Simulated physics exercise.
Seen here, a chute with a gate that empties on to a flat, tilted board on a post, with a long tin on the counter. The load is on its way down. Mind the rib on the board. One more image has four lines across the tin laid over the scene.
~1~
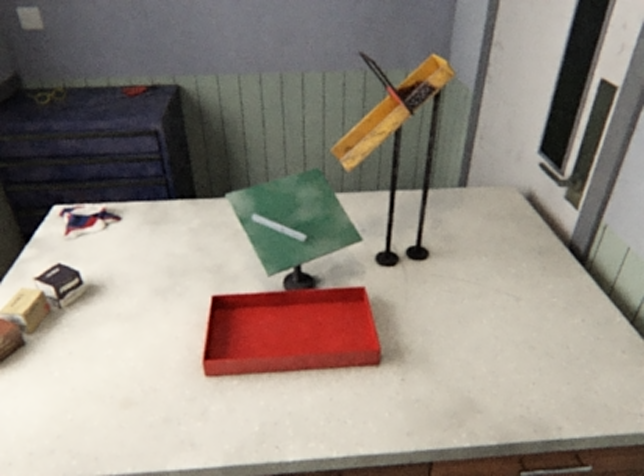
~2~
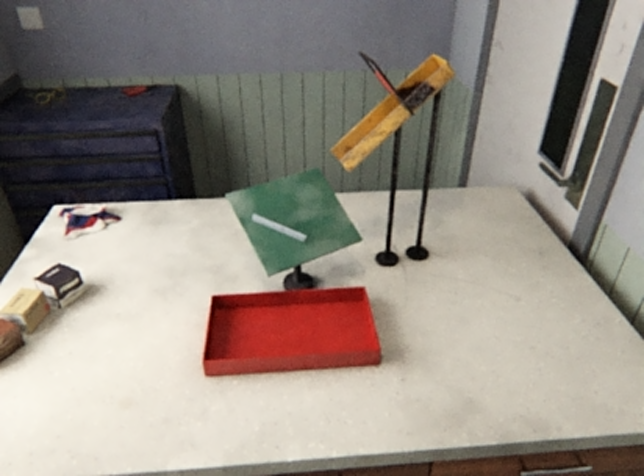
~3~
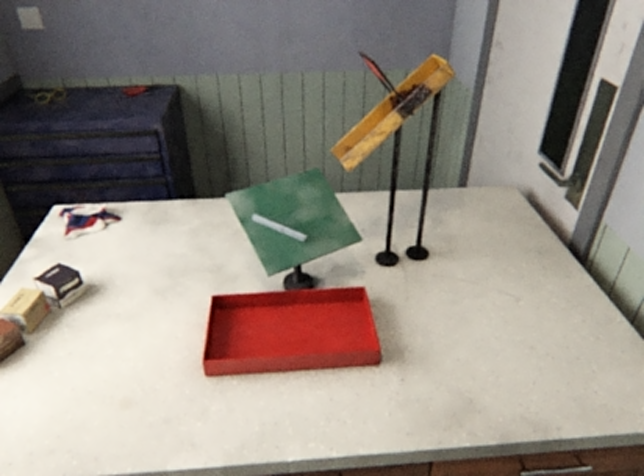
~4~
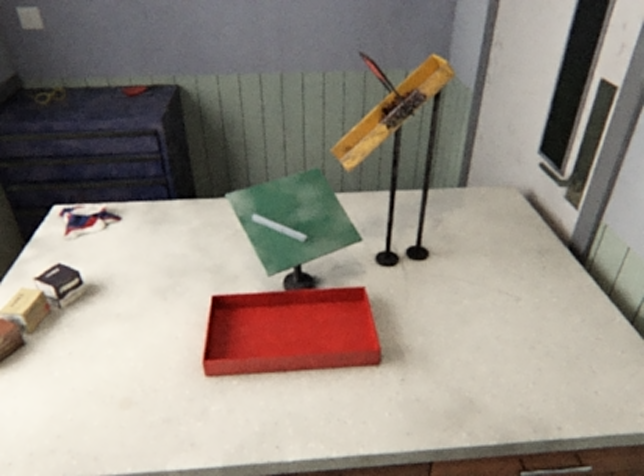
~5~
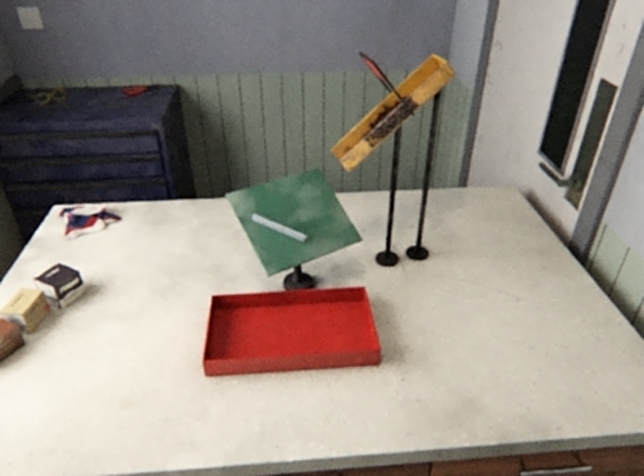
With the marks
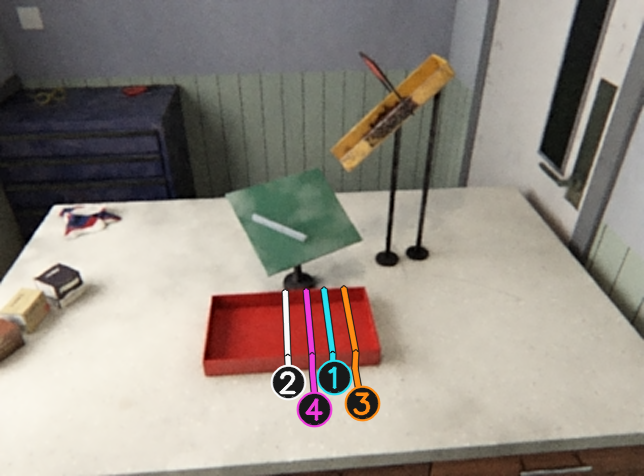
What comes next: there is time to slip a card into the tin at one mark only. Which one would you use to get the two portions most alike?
Take 3.
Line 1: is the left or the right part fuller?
Right.
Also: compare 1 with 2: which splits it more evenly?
1.
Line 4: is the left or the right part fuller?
The right side.
On the marked copy, line 1 crosses the front rim at (332, 353); line 2 crosses the front rim at (287, 356); line 3 crosses the front rim at (355, 351); line 4 crosses the front rim at (312, 354).
For line 1, of what is caught, about a quarter on the left of the divider, most on the right.
For line 2, of what is caught, a small part on the left of the divider, nearly all on the right.
For line 3, of what is caught, about half on the left of the divider, about half on the right.
For line 4, of what is caught, a small part on the left of the divider, most on the right.
